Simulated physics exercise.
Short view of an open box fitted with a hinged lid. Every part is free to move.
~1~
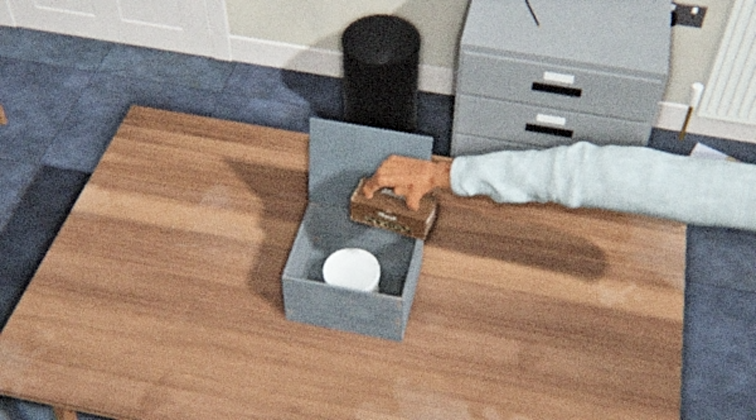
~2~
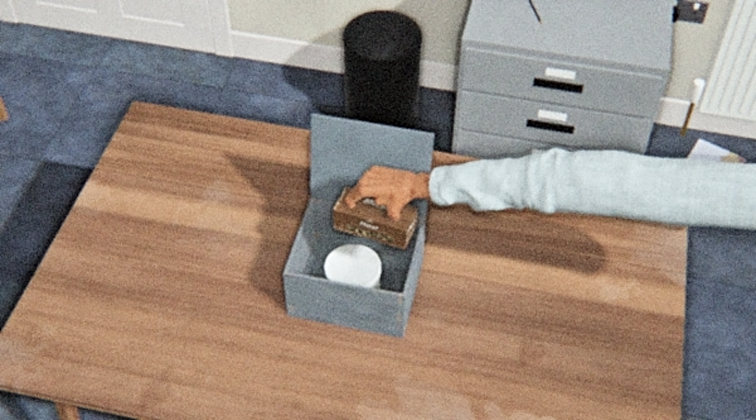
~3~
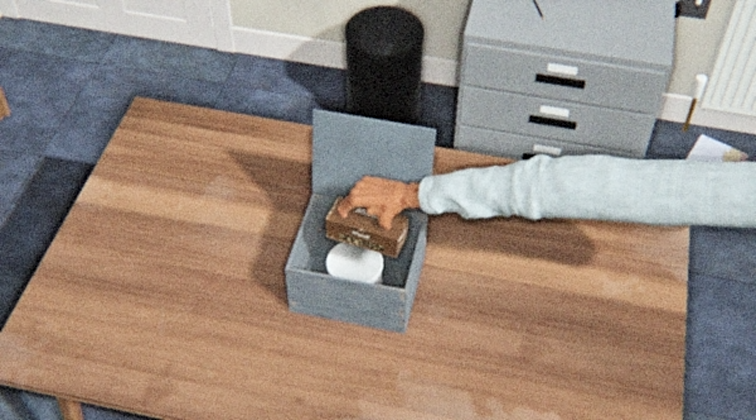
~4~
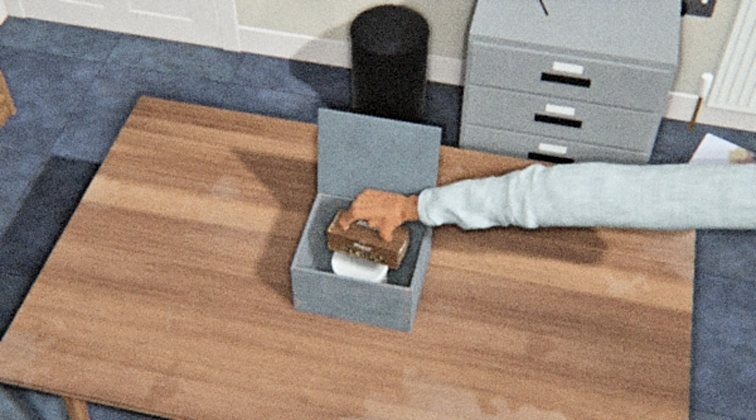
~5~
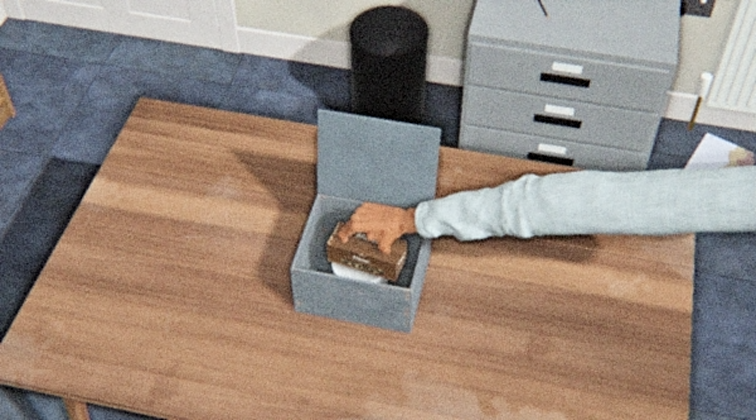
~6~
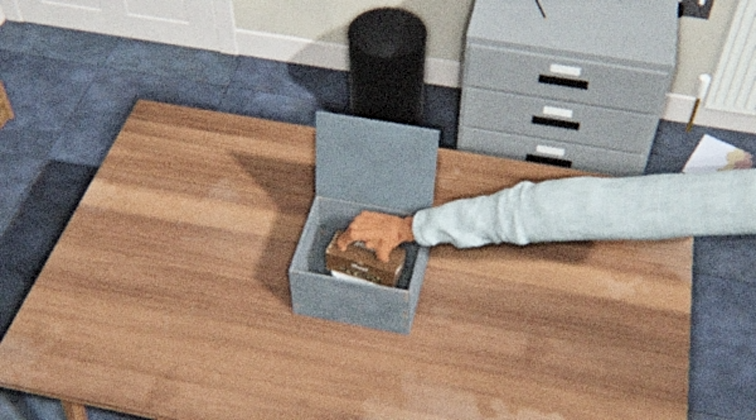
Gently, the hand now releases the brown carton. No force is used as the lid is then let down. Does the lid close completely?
The lid goes all the way down.
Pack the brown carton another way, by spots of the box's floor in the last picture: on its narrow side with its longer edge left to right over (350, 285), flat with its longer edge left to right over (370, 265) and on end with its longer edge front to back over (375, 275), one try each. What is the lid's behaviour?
First - shut down; second - shut down; third - not shut.
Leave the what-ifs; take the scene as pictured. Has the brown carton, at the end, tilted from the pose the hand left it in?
Well, it stays just as set.
Then, 1.40 s after the last picture, lid 79° above the rim.
Then, 1.70 s after the last picture, lid 49° above the rim.
Then, 1.90 s after the last picture, lid 16° above the rim.
At rest, lid shut; both in place. Seen from the same camera at the end, brown carton near (366, 260).
